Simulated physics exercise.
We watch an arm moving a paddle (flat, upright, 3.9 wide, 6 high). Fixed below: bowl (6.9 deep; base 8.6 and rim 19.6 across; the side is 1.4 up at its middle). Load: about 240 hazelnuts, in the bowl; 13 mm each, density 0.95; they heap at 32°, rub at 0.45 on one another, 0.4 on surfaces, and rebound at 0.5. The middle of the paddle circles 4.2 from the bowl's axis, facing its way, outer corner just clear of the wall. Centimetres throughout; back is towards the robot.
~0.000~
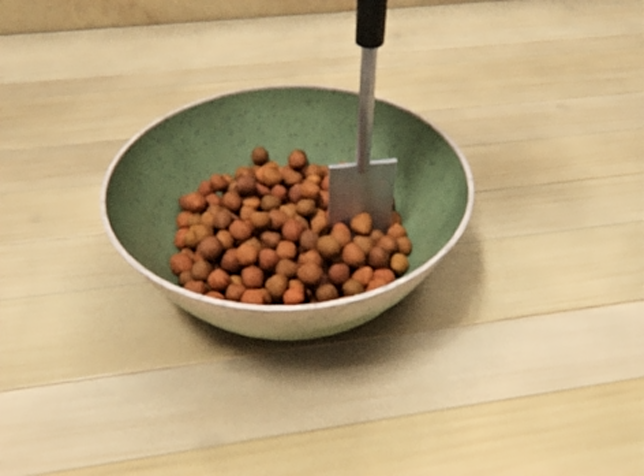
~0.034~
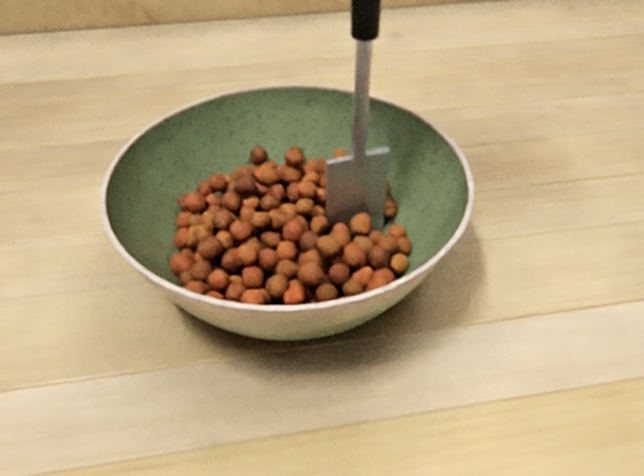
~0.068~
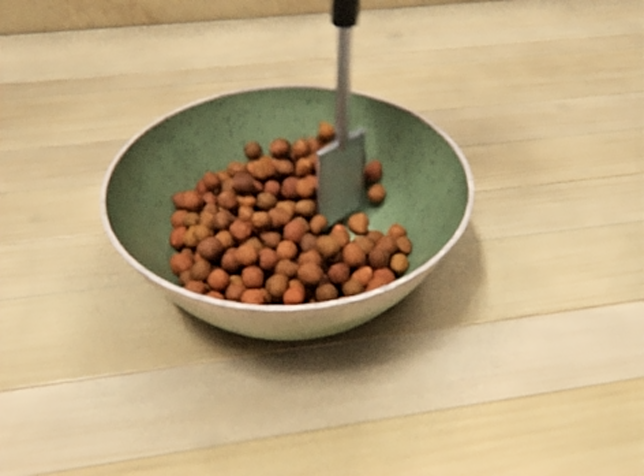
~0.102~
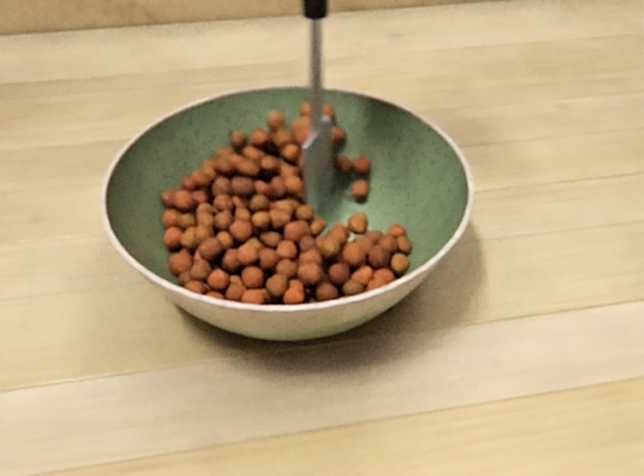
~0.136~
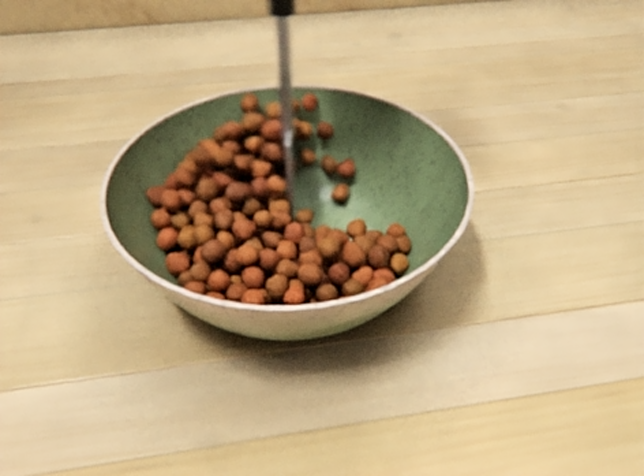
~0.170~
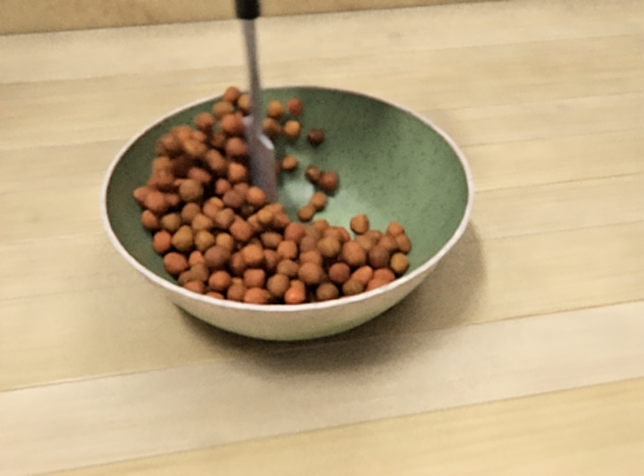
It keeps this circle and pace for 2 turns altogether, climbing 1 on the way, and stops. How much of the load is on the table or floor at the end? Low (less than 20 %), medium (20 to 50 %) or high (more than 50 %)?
A low share, less than 20 %, ends on the table or floor.
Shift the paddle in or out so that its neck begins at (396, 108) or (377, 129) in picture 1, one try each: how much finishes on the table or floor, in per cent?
Some 15 and 15 per cent.
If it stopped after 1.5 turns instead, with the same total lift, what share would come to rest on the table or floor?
In that case some 10 per cent.
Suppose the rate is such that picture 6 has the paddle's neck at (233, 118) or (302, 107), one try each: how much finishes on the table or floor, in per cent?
About 15 and 0 per cent.
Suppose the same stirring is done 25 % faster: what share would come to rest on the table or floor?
Then about 20 per cent.
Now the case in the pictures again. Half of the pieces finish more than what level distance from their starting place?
About 10 cm.
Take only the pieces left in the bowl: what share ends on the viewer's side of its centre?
Roughly 45 per cent.
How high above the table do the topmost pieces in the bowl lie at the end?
Some 6.0 cm.
After 0.50 s, 347° round, highest piece 8 above the table; 230 in the bowl, 10 on the table or floor, 1 in flight or on the tool.
After 0.83 s, 226° round, highest piece 8 above the table; 226 in the bowl, 14 on the table or floor, 1 in flight or on the tool.
After 1.20 s, 0° round, highest piece 7 above the table; 223 in the bowl, 18 on the table or floor.
After 1.90 s, 0° round, highest piece 6 above the table; 223 in the bowl, 18 on the table or floor.
At rest, 223 in the bowl, 18 on the table or floor. That is 7 % on the table or floor.
